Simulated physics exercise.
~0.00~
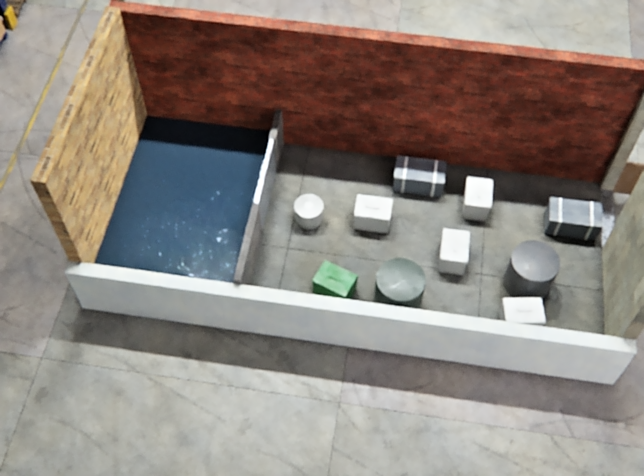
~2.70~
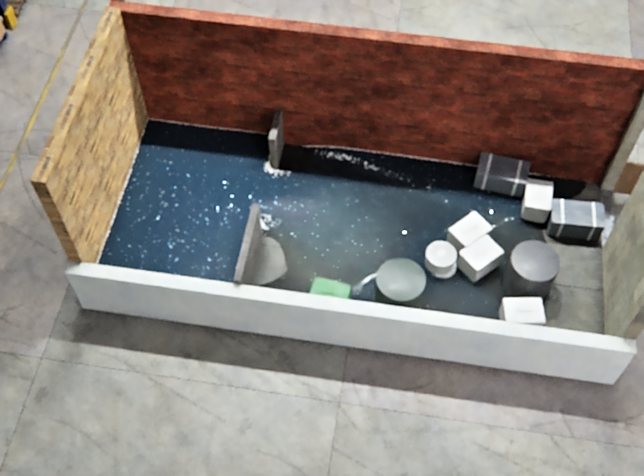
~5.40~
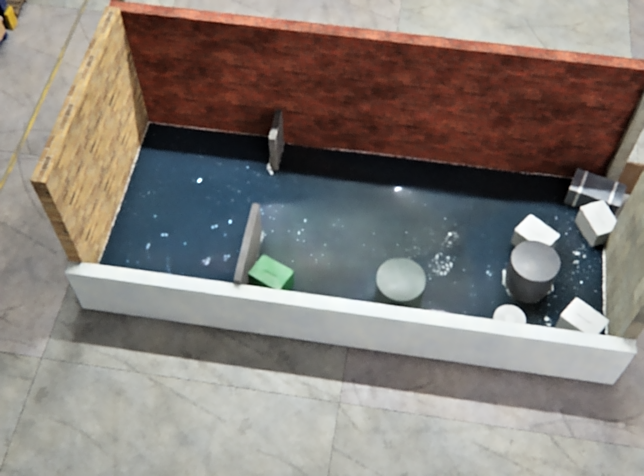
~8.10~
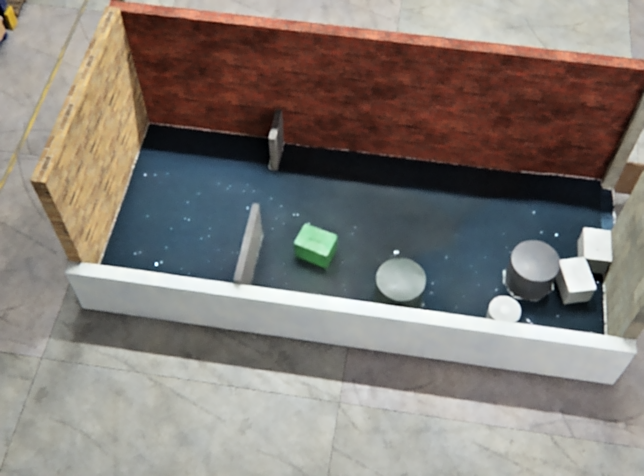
In a walled basement split by a partition, water from the flooded left room burst through into the dry right one, sweeping white blocks and dark chests rightward until several were gone, while the green chest ended up floating near the middle.
